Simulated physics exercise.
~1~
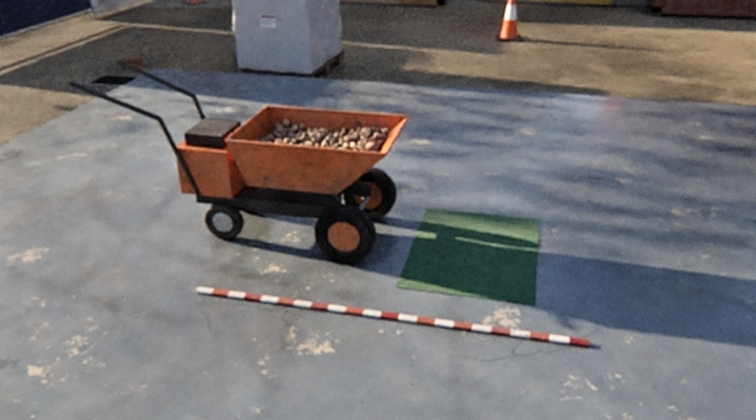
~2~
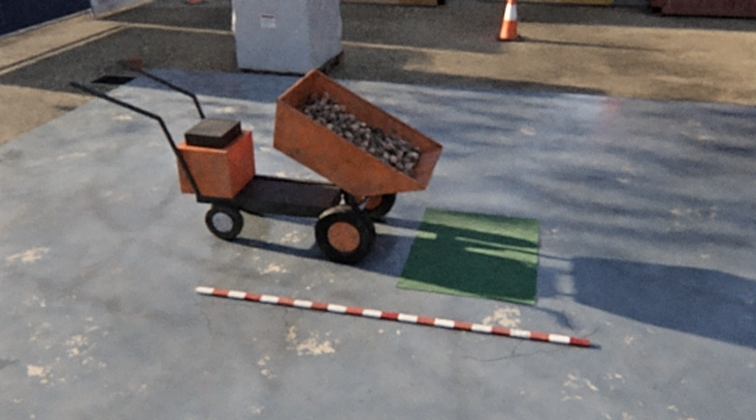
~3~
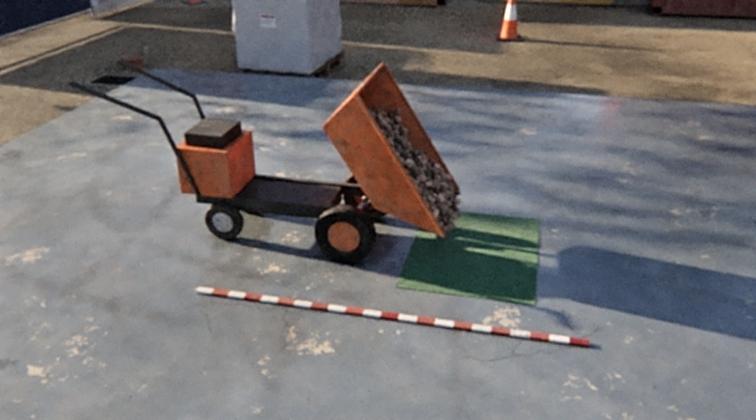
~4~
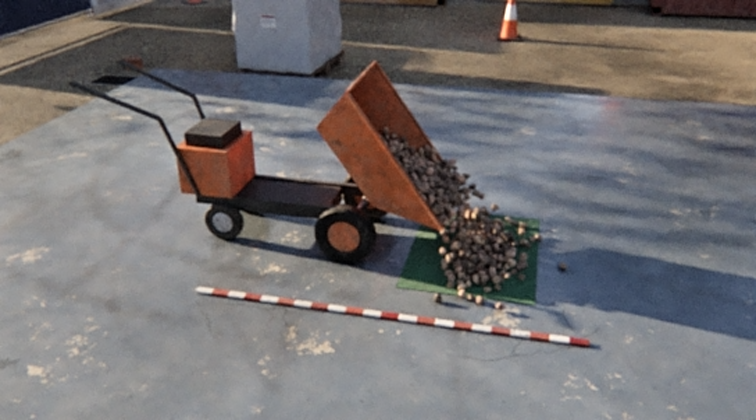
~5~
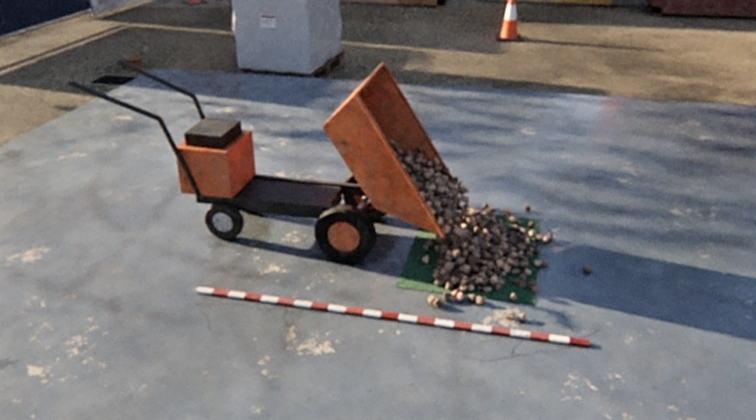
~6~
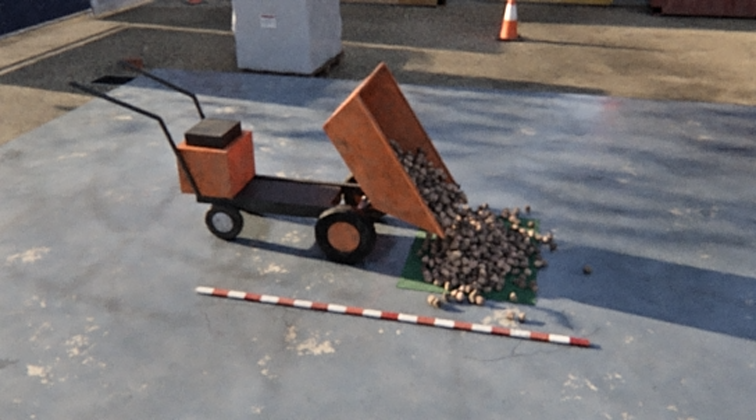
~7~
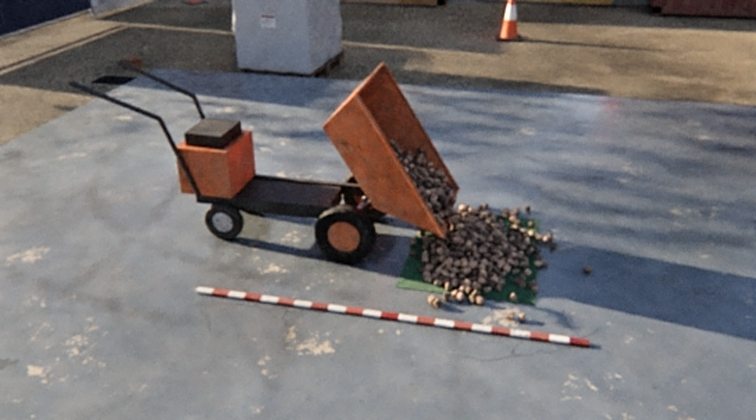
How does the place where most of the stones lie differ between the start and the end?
At the start the stones all sit in the orange tray of the barrow. By the end most of them lie lower and to the right, in a heap on the green sheet, with some still in the tipped tray.
